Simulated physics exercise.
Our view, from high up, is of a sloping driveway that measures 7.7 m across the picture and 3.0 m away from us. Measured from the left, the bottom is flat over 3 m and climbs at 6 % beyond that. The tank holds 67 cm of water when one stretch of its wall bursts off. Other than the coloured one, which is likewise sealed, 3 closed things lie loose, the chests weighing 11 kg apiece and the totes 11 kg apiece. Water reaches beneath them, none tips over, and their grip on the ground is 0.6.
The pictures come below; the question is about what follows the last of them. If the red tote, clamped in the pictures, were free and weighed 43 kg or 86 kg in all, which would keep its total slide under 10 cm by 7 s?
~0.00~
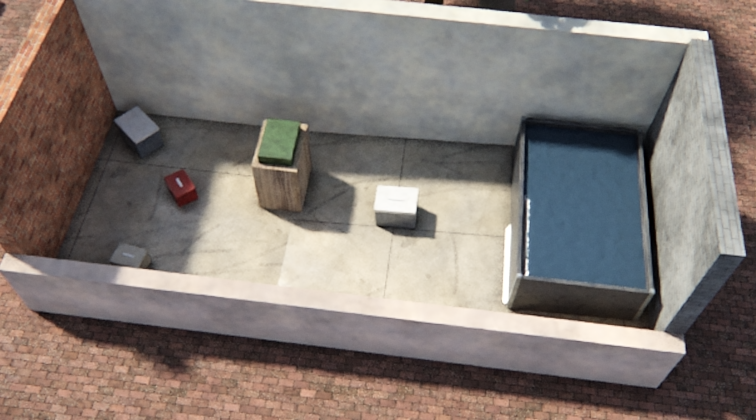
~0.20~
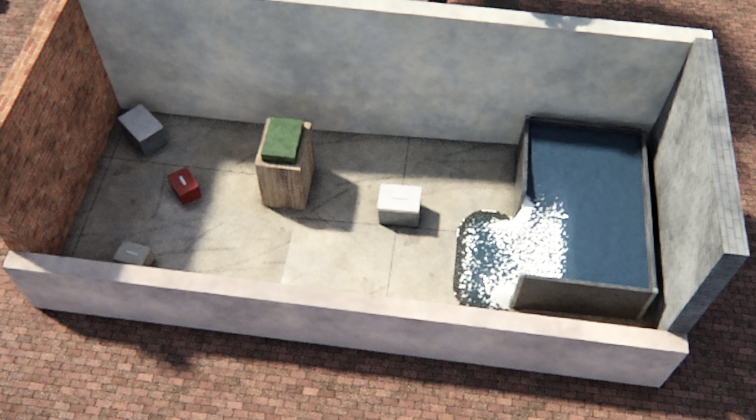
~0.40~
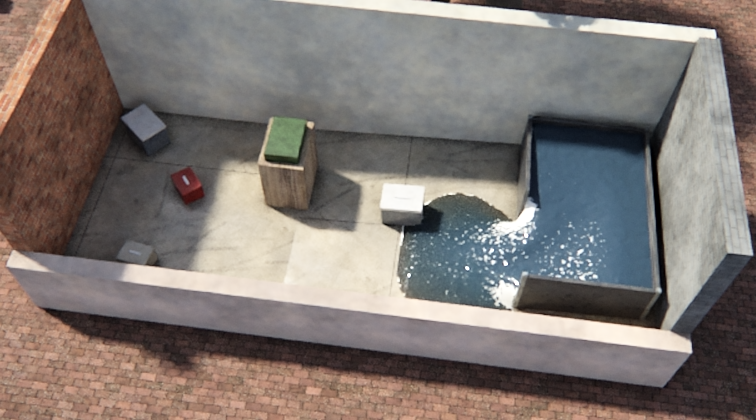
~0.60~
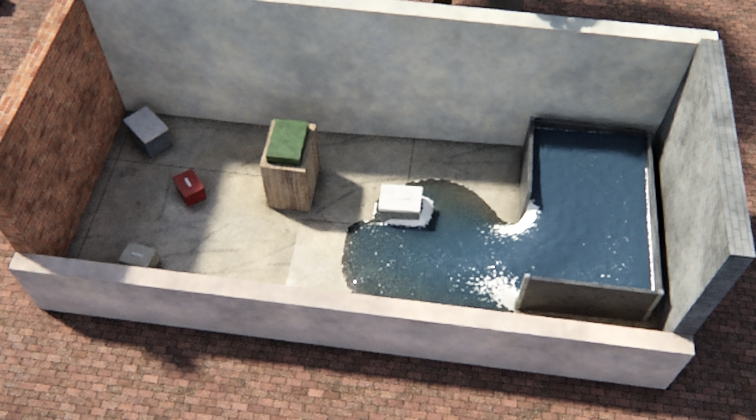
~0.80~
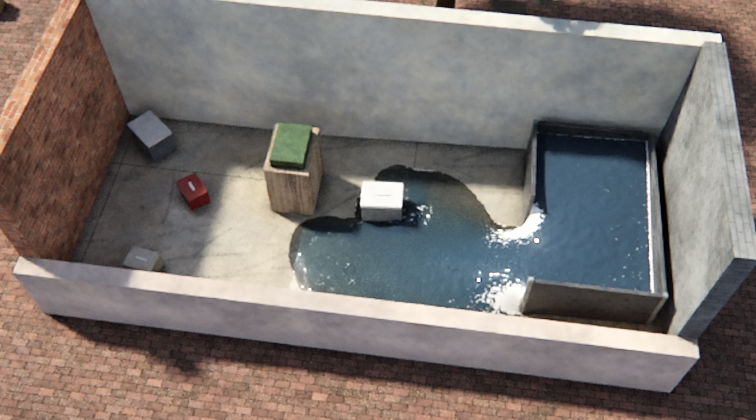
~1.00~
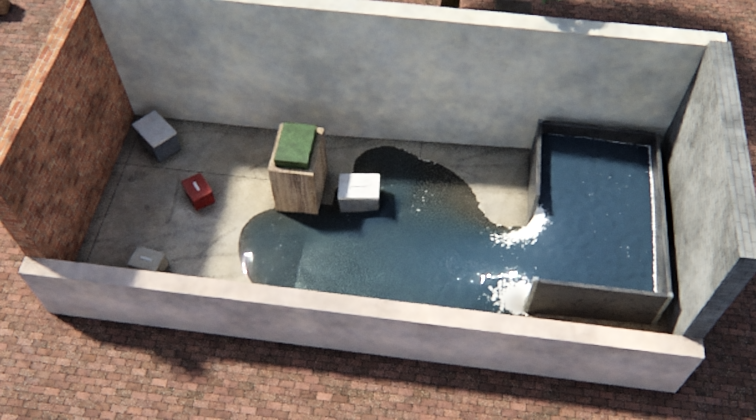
Ends up fine with the lighter.
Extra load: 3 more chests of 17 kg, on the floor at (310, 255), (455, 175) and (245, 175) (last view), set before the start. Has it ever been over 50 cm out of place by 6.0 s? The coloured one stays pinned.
Each in order: Surpassed / not reached / surpassed.
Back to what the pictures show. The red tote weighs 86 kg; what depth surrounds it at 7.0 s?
Something like 14 centimetres.
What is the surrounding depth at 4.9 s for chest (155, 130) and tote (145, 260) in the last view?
I'd estimate 15 cm for the first and 25 cm for the second.
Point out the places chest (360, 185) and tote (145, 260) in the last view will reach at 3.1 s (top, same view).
About (370, 139) for the first and (108, 239) for the second.
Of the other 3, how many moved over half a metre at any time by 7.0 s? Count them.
Count: 3.
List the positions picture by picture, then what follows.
In the first frame, the red tote at (180, 183) rests on the ground; 3.6 m2 under water; 0 of 4 have shifted.
In the second frame, the red tote at (183, 181) rests on the ground; water covers 4.6 m2; 0 of 4 have shifted.
In the third frame, the red tote at (186, 181), on the bottom; water covers 6.1 m2; 0 of 4 have shifted.
In the fourth frame, the red tote at (188, 183), on the bottom; water covers 7.6 m2; 1 of 4 have shifted.
In the fifth frame, the red tote at (192, 187) rests on the ground; water covers 9.2 m2; 1 of 4 have shifted.
In the sixth frame, the red tote at (197, 187) rests on the ground; 11.0 m2 under water; 1 of 4 have shifted.
After 1.4 s the red tote would be 0 cm from its start with 43 kg and 0 cm from its start with 86 kg; 1 cm of water round it then.
After 3.1 s the red tote would be 0 cm from its start with 43 kg and 0 cm from its start with 86 kg; 9 cm of water round it then.
After 4.9 s the red tote would be 0 cm from its start with 43 kg and 0 cm from its start with 86 kg; 16 cm of water round it then.
After 7.0 s the red tote would be 0 cm from its start with 43 kg and 0 cm from its start with 86 kg; 14 cm of water round it then.
